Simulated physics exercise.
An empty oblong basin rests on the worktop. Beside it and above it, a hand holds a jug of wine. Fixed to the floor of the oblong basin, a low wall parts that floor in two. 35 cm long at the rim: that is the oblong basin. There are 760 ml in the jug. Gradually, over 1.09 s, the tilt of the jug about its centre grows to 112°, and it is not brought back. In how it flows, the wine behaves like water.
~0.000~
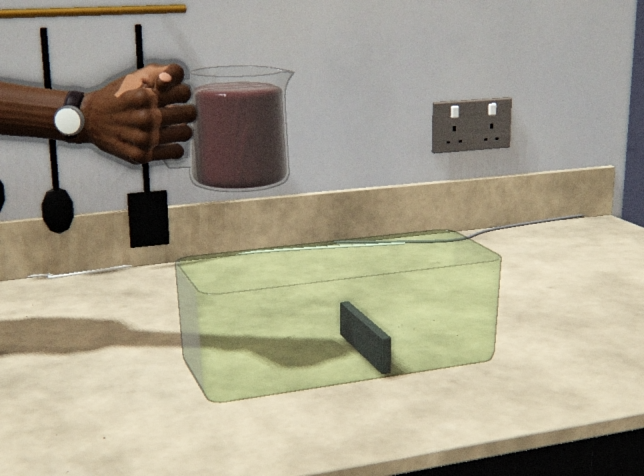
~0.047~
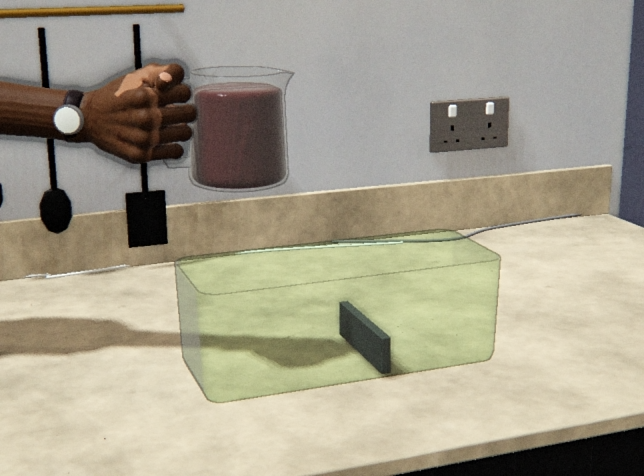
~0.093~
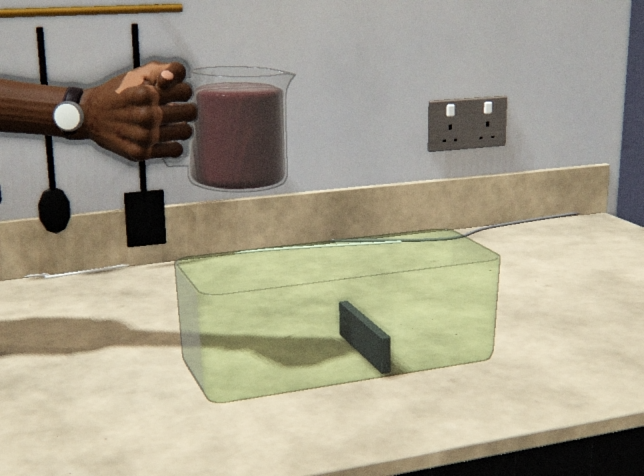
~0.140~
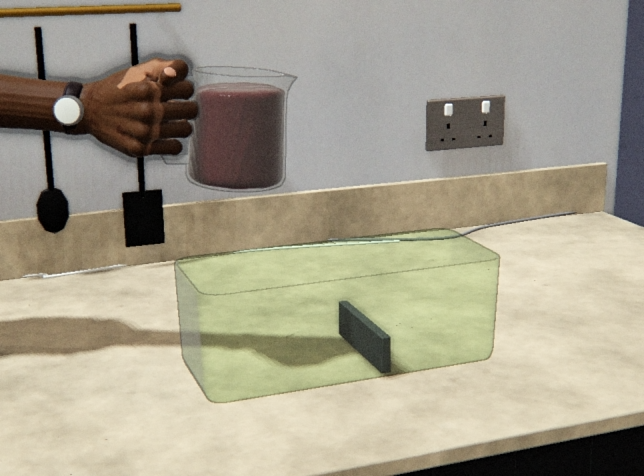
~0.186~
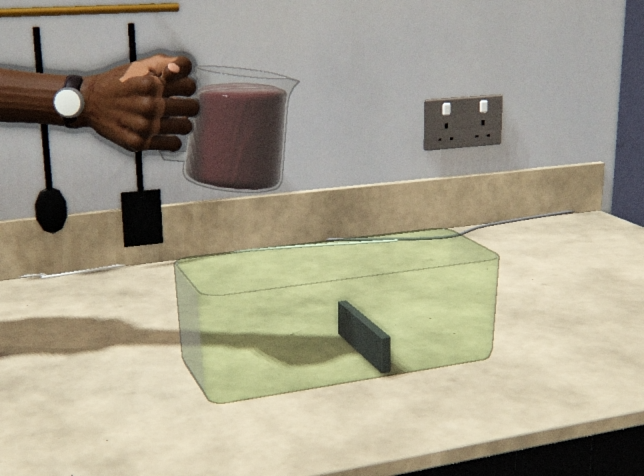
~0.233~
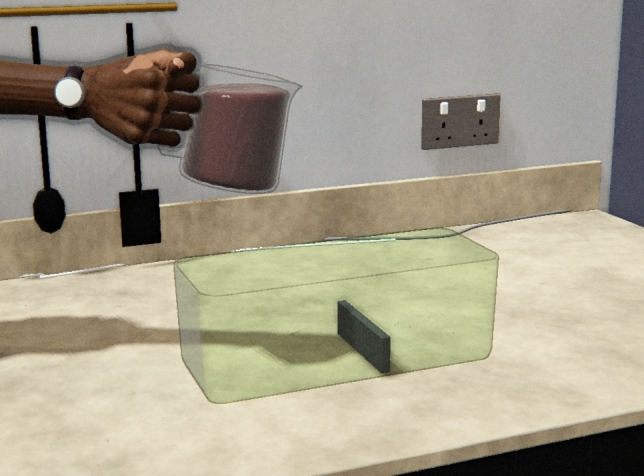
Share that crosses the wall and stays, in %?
55 %.
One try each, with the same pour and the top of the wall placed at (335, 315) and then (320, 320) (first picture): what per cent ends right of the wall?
Respectively close to 85 and 95 %.
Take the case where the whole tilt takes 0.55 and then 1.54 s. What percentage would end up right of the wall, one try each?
In order, 35 and 60 per cent.
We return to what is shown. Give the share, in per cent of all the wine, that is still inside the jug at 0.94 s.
24 in a hundred, give or take.
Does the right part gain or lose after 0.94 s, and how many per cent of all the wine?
Looks like it went upward, around 14 per cent.
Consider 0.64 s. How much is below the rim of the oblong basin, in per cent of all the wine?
Near 4 in a hundred.
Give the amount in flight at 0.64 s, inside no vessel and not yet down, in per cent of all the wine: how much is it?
Estimate: About 16 % of all of it.
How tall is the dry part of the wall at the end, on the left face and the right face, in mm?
About 32 mm left, about 20 mm right.
Then, 0.64 s in, the tilt is 71° and 80 per cent is still to pour, 1 is left of the wall and 3 right of it.
Then, 0.94 s in, the tilt is 107° and 24 per cent is still to pour, 12 is left of the wall and 41 right of it.
Then, 1.25 s in, the tilt is 112° and 1 per cent is still to pour, 41 is left of the wall and 54 right of it.
Then, 1.59 s in, the tilt is 112° and 0 per cent is still to pour, 44 is left of the wall and 55 right of it.
Finally, 44 per cent lies left of the wall, 55 right of it and 1 outside.
